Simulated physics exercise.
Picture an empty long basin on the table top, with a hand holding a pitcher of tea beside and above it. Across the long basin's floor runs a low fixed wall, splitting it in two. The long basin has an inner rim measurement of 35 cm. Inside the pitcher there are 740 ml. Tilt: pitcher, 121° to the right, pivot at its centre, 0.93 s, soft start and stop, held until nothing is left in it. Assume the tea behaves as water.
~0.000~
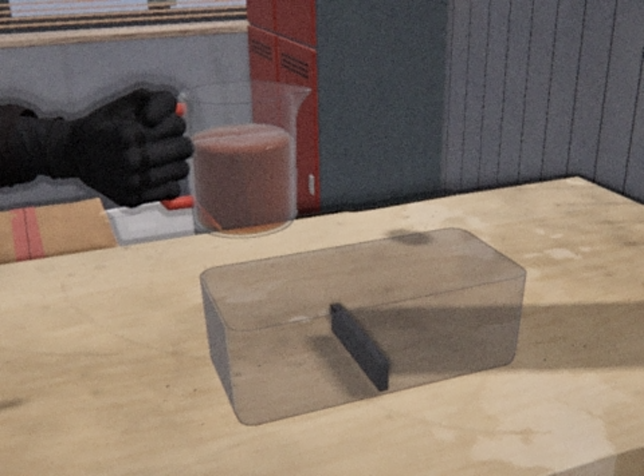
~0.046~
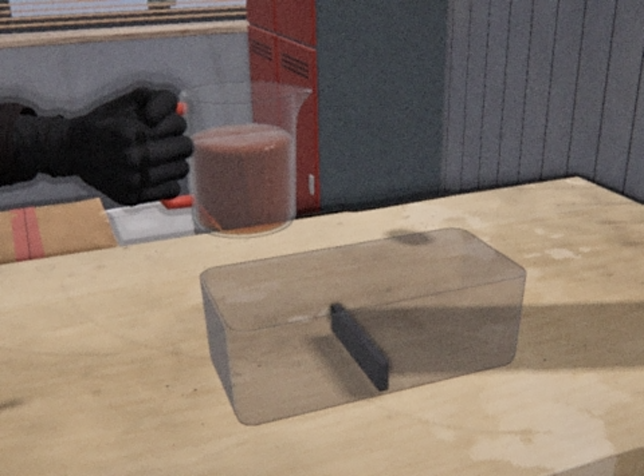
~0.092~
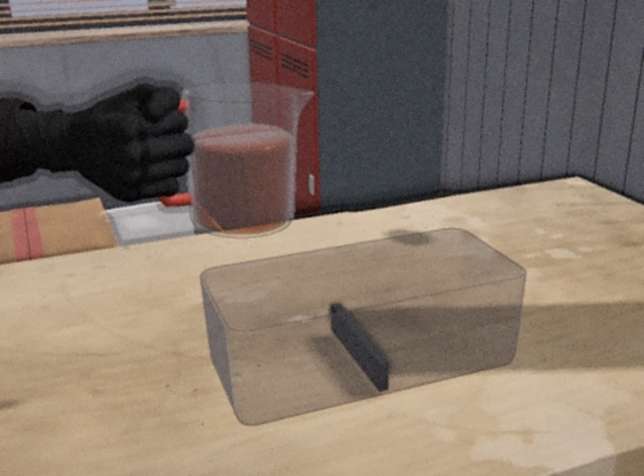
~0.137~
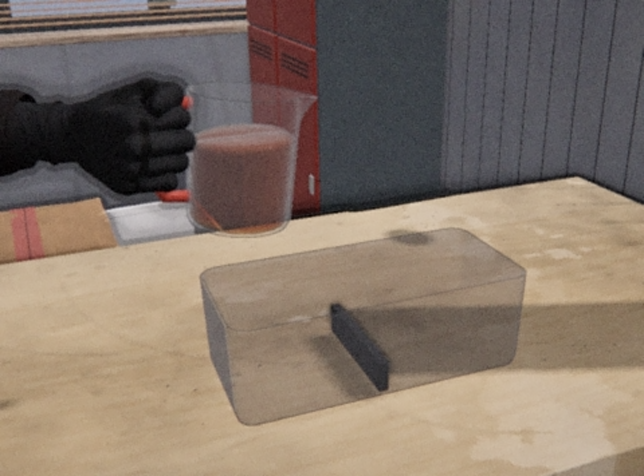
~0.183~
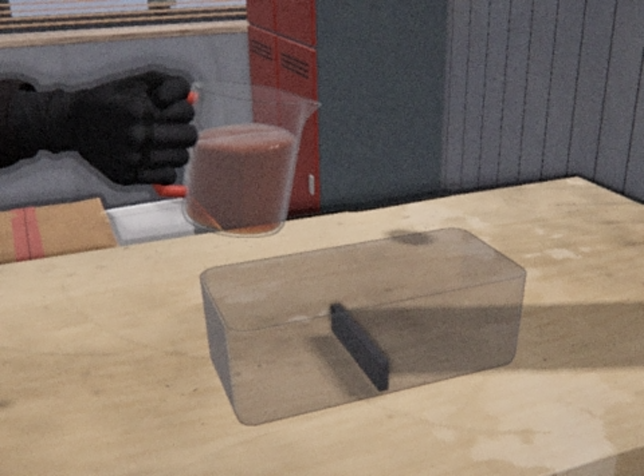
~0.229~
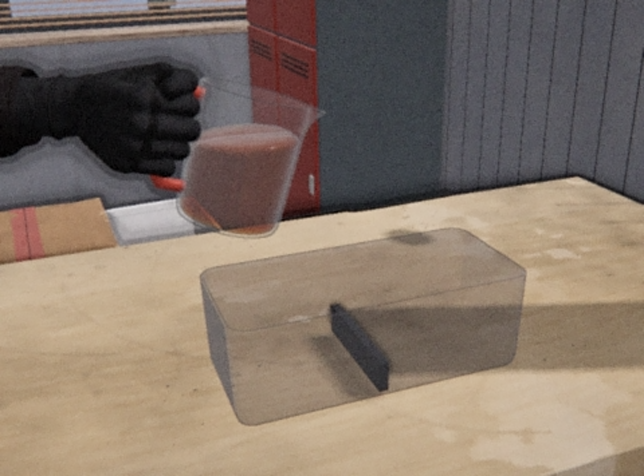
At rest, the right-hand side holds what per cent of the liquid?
It holds some 55 in every hundred.
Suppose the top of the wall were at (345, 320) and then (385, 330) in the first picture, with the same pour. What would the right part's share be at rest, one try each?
Around 65 and 10 percent, in that order.
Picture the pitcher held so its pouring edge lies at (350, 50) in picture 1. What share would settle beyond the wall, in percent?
It would then come to around 85 percent.
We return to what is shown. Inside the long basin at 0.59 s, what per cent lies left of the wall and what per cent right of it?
Lab note: Left near 0, right near 2.
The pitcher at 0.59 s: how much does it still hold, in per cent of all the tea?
I reckon about 80 in a hundred is still held.
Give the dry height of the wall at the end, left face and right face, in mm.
I'd say some 24 mm on the left and some 22 mm on the right.
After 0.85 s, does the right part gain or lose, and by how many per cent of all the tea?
Change: Increase, about 7.
By 0.59 s the tilt is 85° and 81 per cent is still to pour, 0 is left of the wall and 2 right of it.
By 0.85 s the tilt is 119° and 15 per cent is still to pour, 21 is left of the wall and 48 right of it.
By 1.13 s the tilt is 121° and 0 per cent is still to pour, 42 is left of the wall and 55 right of it.
By 1.43 s the tilt is 121° and 0 per cent is still to pour, 43 is left of the wall and 55 right of it.
At rest 43 per cent lies left of the wall, 55 right of it and 2 outside.
